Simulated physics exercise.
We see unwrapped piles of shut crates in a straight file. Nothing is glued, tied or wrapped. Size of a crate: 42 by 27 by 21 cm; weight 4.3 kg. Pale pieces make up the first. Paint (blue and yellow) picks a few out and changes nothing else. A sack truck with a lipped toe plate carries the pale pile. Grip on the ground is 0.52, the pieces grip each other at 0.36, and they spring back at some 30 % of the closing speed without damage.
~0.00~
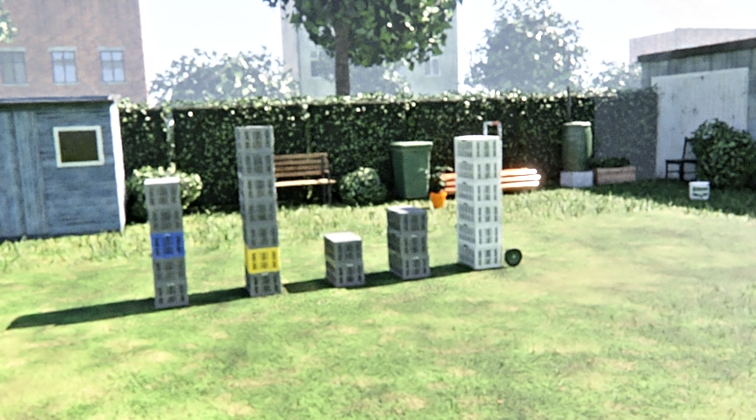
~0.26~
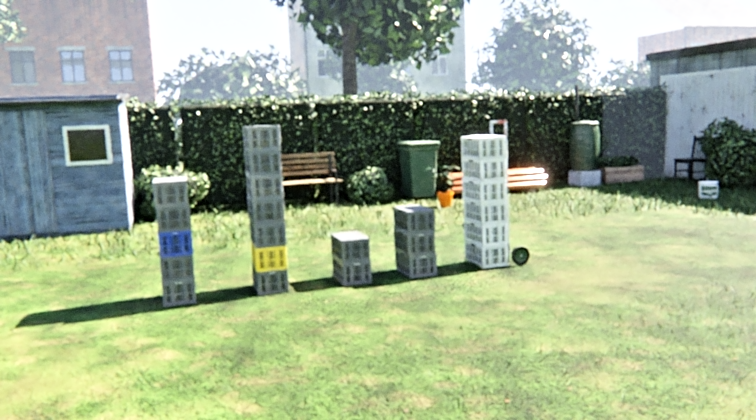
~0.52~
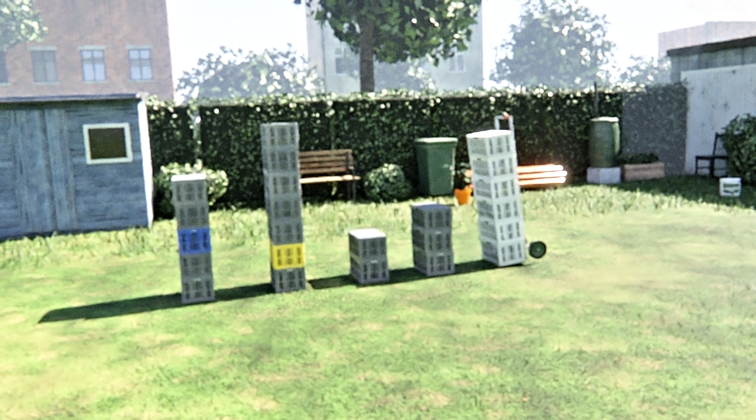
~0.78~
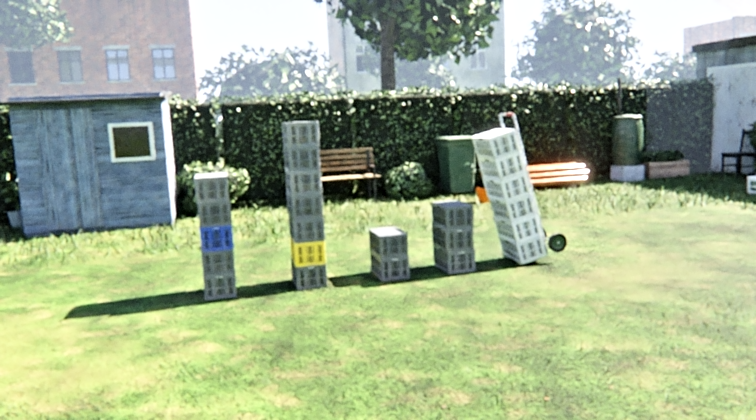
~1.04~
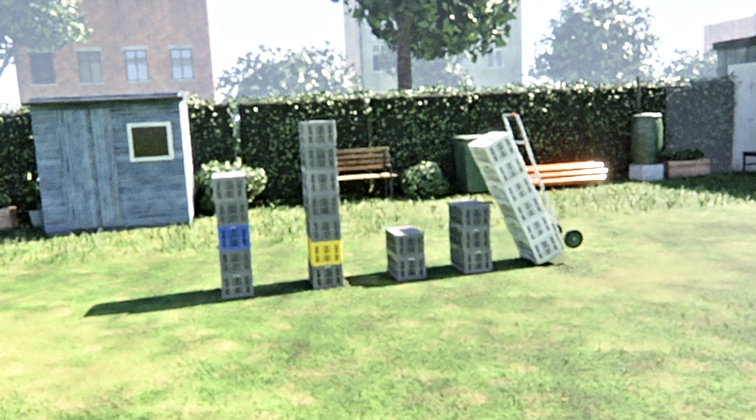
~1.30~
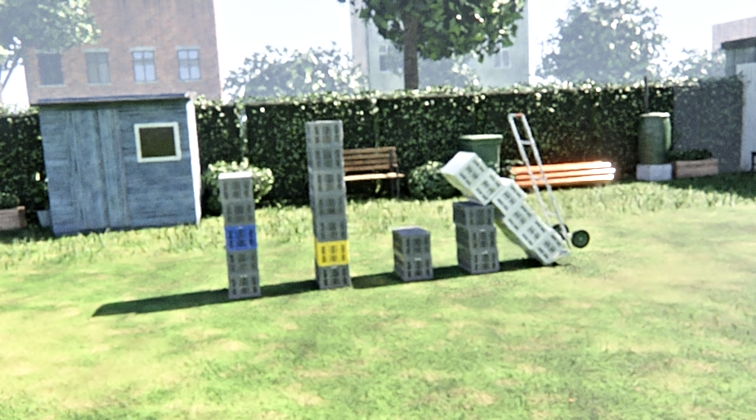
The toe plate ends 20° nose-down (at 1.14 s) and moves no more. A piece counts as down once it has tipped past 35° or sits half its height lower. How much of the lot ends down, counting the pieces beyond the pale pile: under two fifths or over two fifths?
Ending down: Less than two fifths.
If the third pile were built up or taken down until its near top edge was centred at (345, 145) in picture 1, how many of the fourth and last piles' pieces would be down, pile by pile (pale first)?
Then fourth 0, last 0.
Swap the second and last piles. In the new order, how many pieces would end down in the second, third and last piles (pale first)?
In that case second 5, third 1, last 0.
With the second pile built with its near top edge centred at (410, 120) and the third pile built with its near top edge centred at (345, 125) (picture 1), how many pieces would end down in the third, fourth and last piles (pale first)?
In that case third 7, fourth 7, last 5.
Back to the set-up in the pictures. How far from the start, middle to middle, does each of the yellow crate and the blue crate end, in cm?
Yellow 0, blue 0.
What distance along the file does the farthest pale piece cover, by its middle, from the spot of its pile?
Roughly 190 cm along.
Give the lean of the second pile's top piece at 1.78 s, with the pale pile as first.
It leans some 20°.
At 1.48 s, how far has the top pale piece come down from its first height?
About 50 cm.
Around 1.48 s, 6 of the pale pile down; none of the 17 other crates down, 2 disturbed.
Around 1.78 s, 6 of the pale pile down; none of the 17 other crates down, 3 disturbed.
Around 2.14 s, 6 of the pale pile down; 2 of the 17 other crates down.
Finally (2.8 s), 6 of the pale pile down; 3 of the 17 other crates down; yellow crate unmoved; blue crate unmoved. That is 18 per cent. Seen by the last camera, middles, yellow crate near (329, 249), blue crate near (241, 234).
